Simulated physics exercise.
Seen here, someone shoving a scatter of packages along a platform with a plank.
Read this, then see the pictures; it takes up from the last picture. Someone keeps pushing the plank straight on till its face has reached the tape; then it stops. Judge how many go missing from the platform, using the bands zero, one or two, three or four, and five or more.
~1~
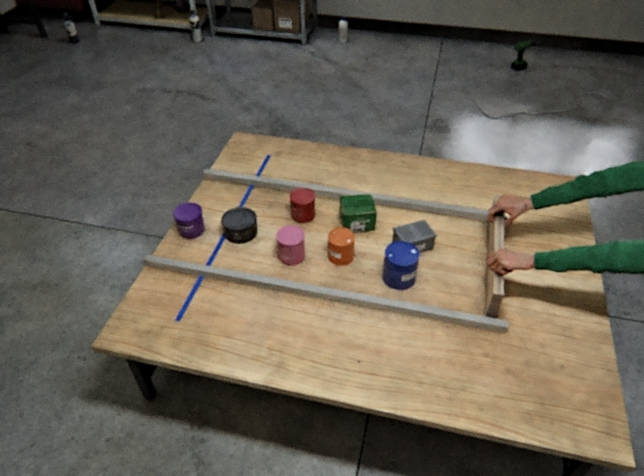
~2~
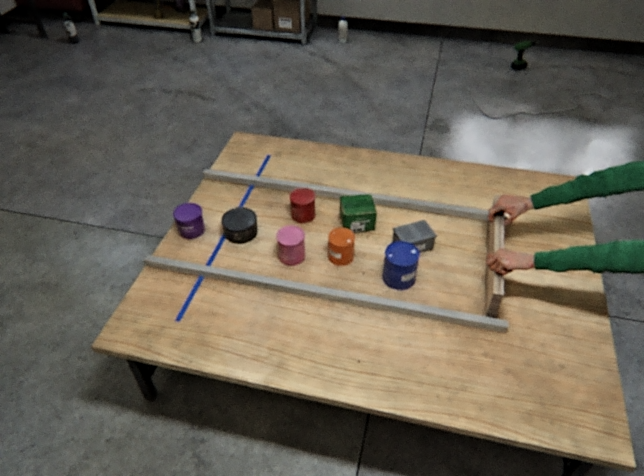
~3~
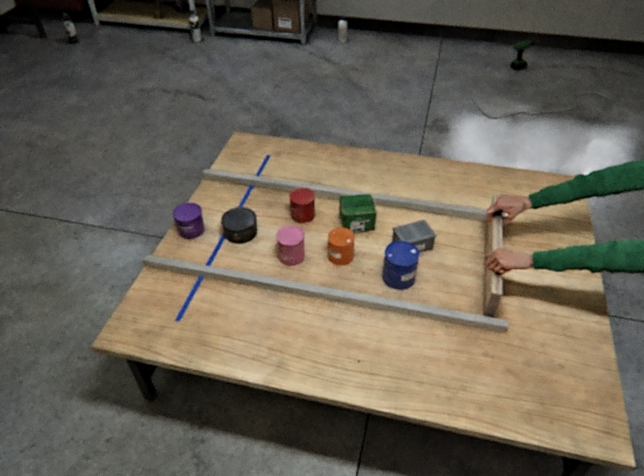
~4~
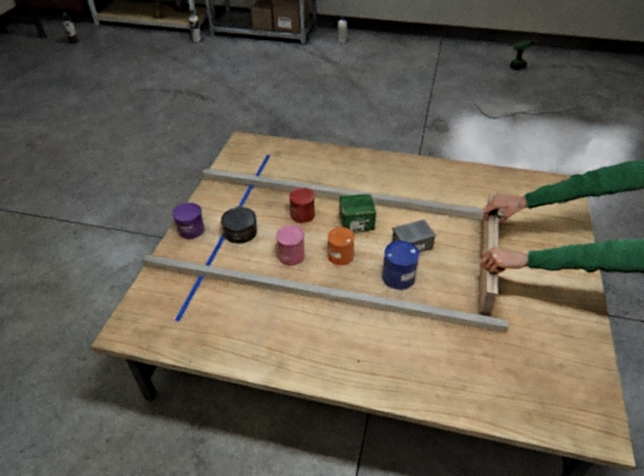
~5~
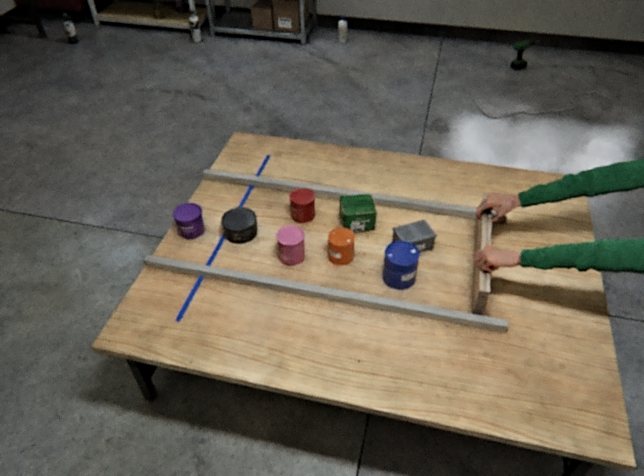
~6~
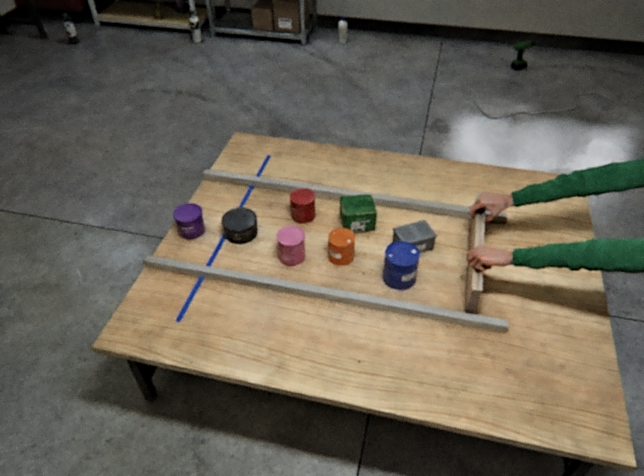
After that push, what drops off the edge is fewer than three, not none.
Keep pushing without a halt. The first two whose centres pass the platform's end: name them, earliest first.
Purple pail, then red pail.
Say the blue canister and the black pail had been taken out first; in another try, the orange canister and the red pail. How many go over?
I'd say 0 the first time and 1 the second time.
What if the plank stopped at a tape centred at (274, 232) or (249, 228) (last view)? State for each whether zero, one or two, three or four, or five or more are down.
First tape: Not one; second tape: Zero.
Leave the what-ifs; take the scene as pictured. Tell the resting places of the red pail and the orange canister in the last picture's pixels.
Result: One at about (201, 186), the other at about (214, 218).
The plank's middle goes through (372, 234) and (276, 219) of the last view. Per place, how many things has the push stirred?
At the first point the count is 4, at the second it's 7.
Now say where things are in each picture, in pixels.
Purple pail (190, 221); black pail (240, 225); red pail (303, 206); plank (495, 254); tape (231, 224), in the first picture.
Black pail (240, 226); blue canister (401, 266), in the second picture.
Red pail (303, 206); orange canister (341, 247), in the third picture.
Purple pail (190, 221); plank (489, 253), in the fourth picture.
Black pail (240, 226); grey tote (414, 239), in the fifth picture.
Purple pail (190, 222); black pail (240, 226); red pail (303, 206); plank (476, 251); tape (231, 225), in the sixth picture.
Early on, none off yet; purple pail at rest near (190, 222); black pail at rest near (240, 226); red pail at rest near (303, 206).
A while later, none off yet; purple pail at rest near (190, 222); black pail at rest near (240, 226); red pail travelled about its own width near (275, 198).
Finally, the number that fall off is one or two; lost, purple pail.
